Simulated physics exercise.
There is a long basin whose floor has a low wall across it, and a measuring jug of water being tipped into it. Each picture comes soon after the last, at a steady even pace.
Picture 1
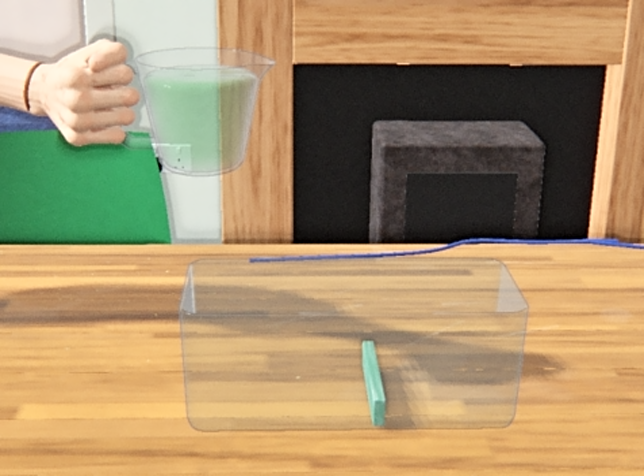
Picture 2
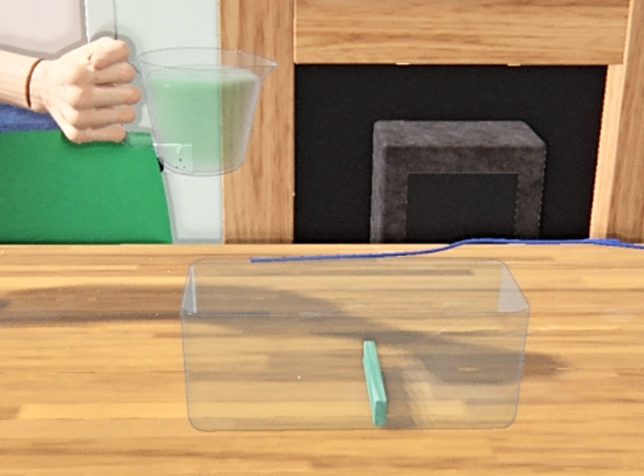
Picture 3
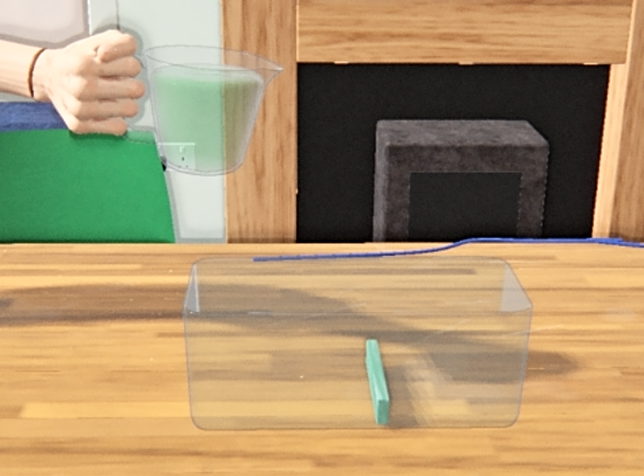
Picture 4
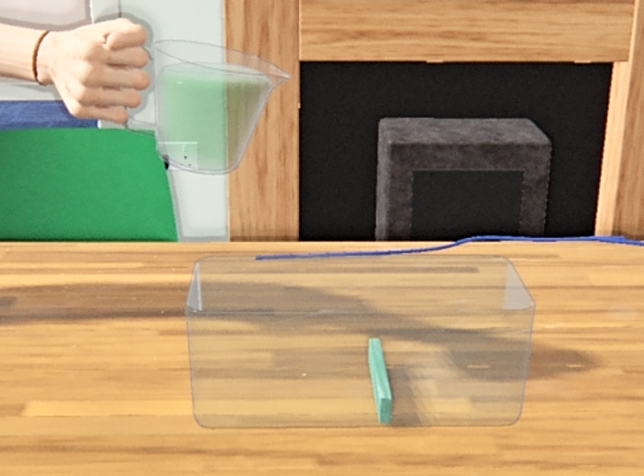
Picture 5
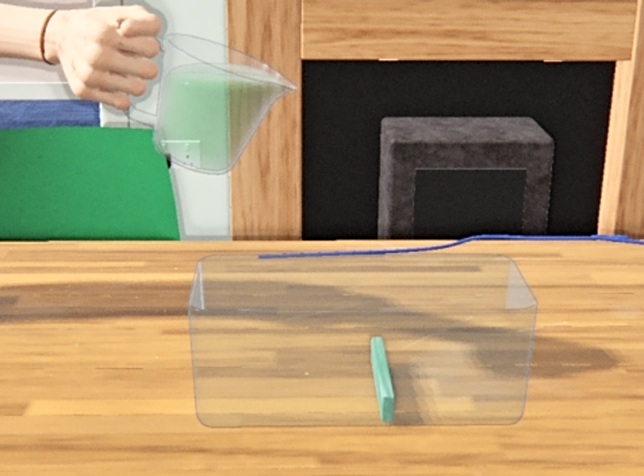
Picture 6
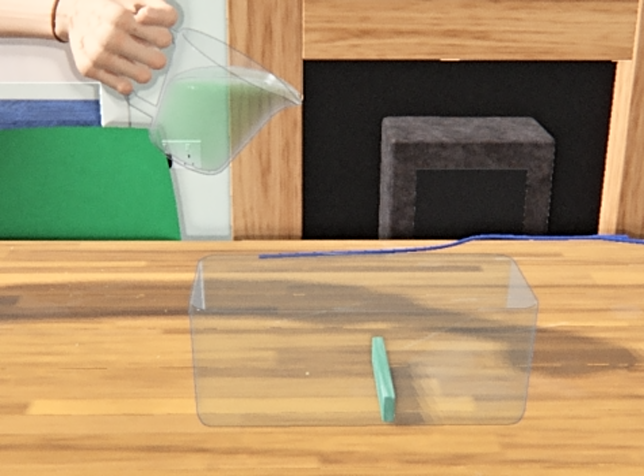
A hand at the upper left held a clear jug of pale green liquid above a wooden table and steadily tilted it rightward over a clear basin with a low green wall inside.
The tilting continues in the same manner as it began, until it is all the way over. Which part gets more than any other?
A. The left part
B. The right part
Answer: A.
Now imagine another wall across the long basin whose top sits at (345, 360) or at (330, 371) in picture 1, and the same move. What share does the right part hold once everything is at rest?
Try 1: Some 45 %; try 2: 75 %.
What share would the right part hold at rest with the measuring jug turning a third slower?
Close to 20 in a hundred.
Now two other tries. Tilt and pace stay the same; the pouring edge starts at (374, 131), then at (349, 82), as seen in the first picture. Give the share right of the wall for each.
90 %, then 80 %.
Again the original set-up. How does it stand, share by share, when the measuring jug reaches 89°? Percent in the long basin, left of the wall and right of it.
Split is about 15 % to the left and 0 % to the right.
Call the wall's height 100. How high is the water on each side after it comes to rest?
The left side ends up close to 60, the right side close to 20.
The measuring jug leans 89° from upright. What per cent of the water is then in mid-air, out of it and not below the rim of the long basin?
About 35 %.
A moment on, the tilt is 89° and 45 per cent is still to pour, 17 is left of the wall and 2 right of it.
Next, the tilt is 101° and 7 per cent is still to pour, 68 is left of the wall and 9 right of it.
Then the tilt is 101° and 0 per cent is still to pour, 78 is left of the wall and 14 right of it.
Later the tilt is 101° and 0 per cent is still to pour, 79 is left of the wall and 16 right of it.
In the end 78 per cent lies left of the wall, 17 right of it and 5 outside.
